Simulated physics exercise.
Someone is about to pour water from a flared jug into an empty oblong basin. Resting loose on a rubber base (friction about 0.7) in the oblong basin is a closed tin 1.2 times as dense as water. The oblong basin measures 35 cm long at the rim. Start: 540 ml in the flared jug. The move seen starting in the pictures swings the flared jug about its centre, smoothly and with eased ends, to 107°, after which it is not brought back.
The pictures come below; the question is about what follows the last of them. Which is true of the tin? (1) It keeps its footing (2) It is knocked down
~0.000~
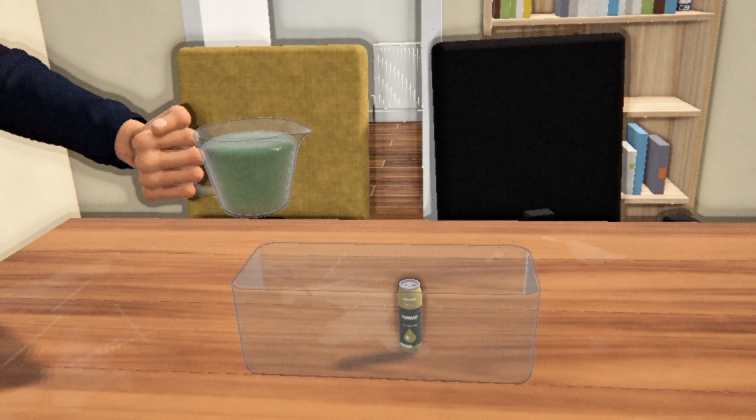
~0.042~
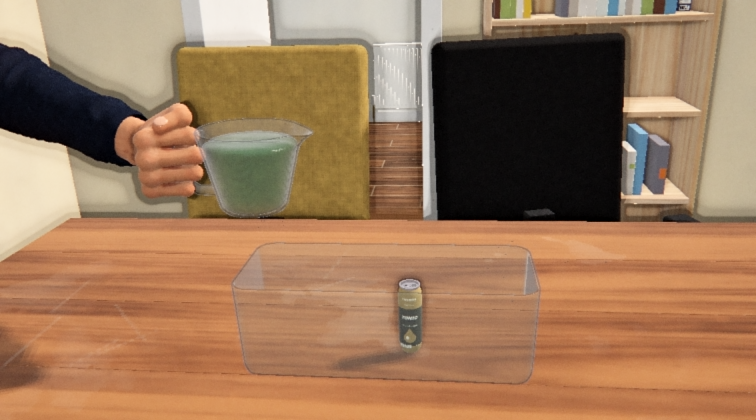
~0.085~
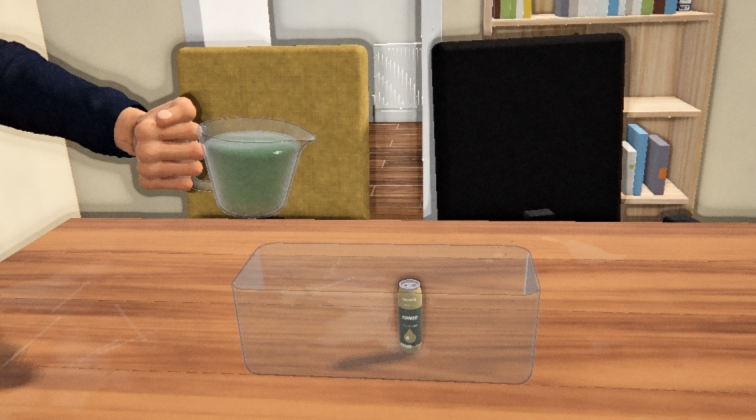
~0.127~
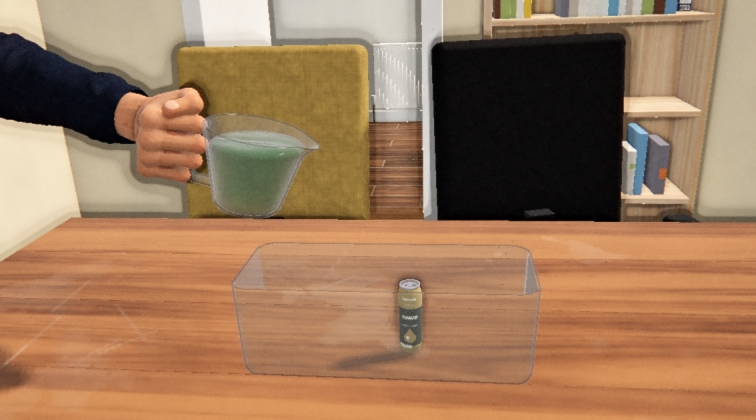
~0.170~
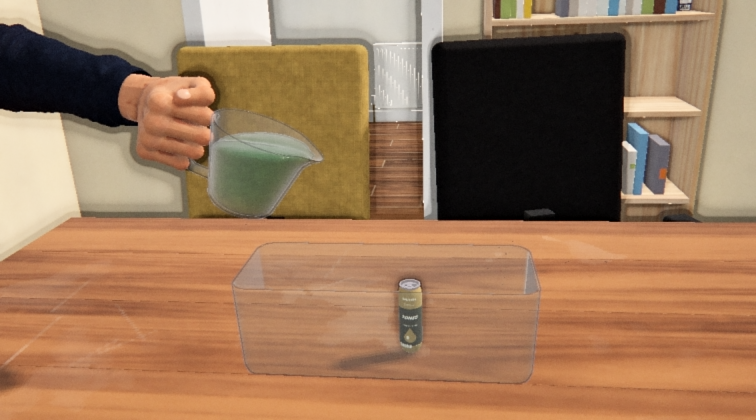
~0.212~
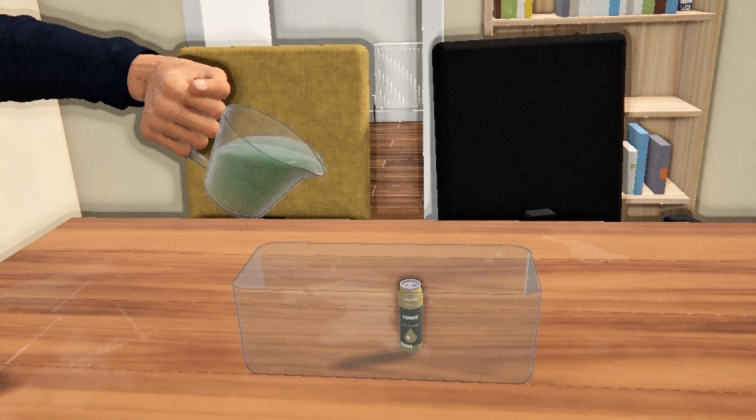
It keeps its footing (1).
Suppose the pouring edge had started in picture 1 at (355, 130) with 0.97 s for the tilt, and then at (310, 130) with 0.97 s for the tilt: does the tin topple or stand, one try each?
Trial 1 - tin tips; trial 2 - tin stays standing.
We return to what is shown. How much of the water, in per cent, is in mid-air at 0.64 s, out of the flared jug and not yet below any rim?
Estimate: About 4 in a hundred.
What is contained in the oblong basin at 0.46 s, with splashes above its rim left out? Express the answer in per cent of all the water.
Near 44 in a hundred.
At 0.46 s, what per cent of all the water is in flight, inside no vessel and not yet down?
It comes to roughly 26 per cent.
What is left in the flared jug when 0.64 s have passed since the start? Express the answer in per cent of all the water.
Close to 2 percent of the whole amount.
After 0.46 s the tilt is 101° and 29 per cent is still to pour; the tin stands where it began.
After 0.64 s the tilt is 107° and 2 per cent is still to pour; the tin stands where it began.
After 0.83 s the tilt is 107° and 0 per cent is still to pour; the tin stands where it began.
After 1.04 s the tilt is 107° and 0 per cent is still to pour; the tin stands where it began.
In the end the tin stands where it began.
